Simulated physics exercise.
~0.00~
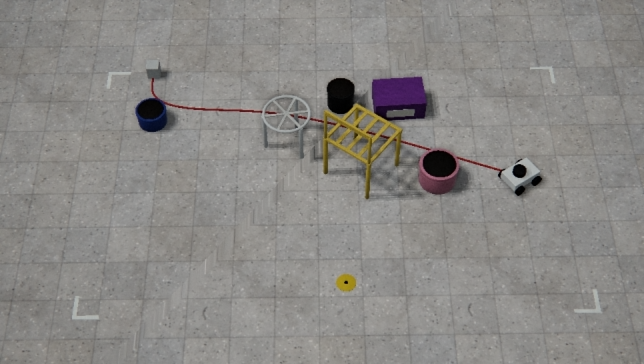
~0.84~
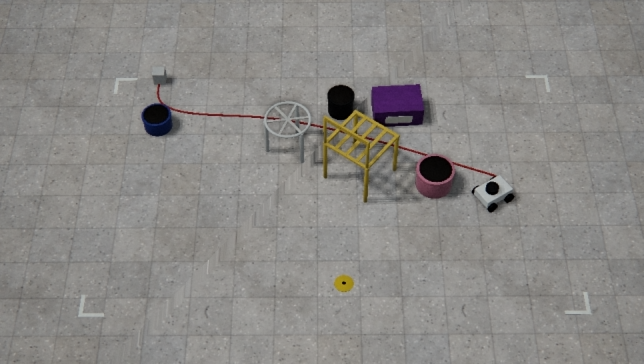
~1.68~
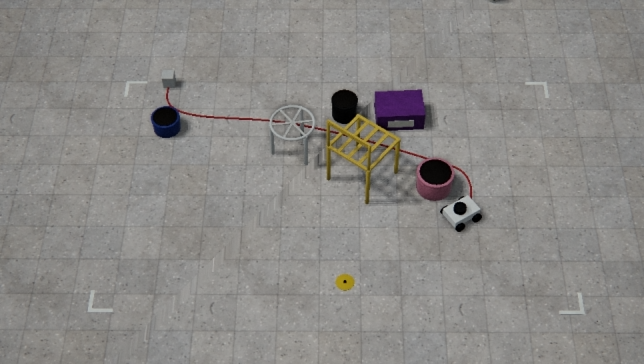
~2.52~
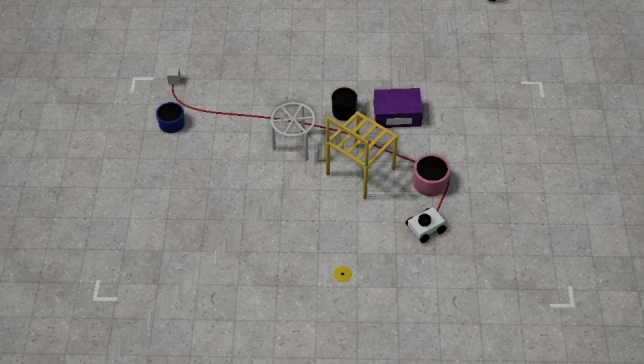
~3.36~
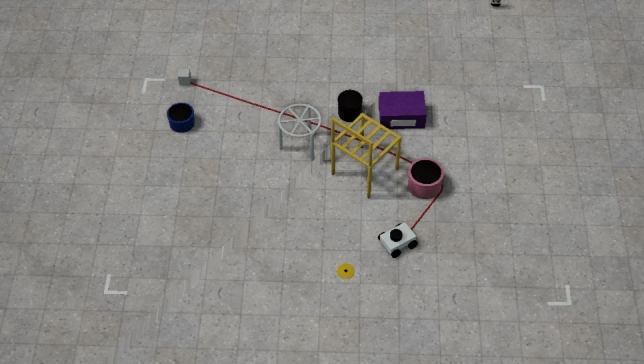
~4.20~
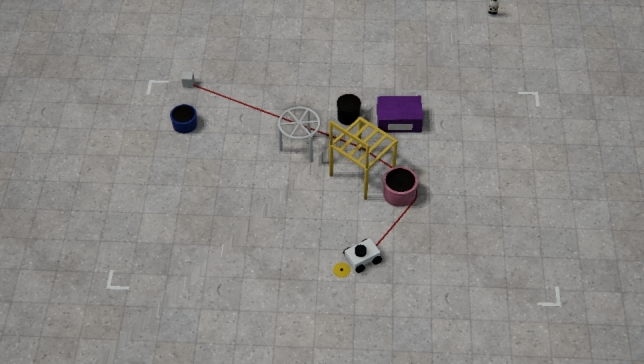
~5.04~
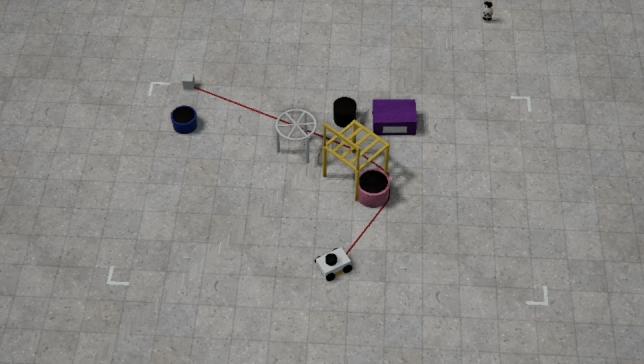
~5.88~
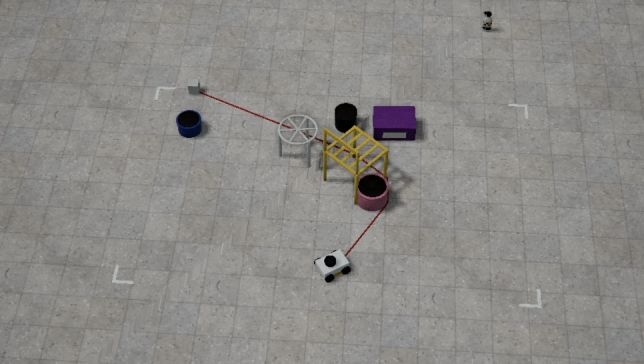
White cart trailing a red lead past furniture and pots, pulling it taut and dragging the pink pot left before stopping.
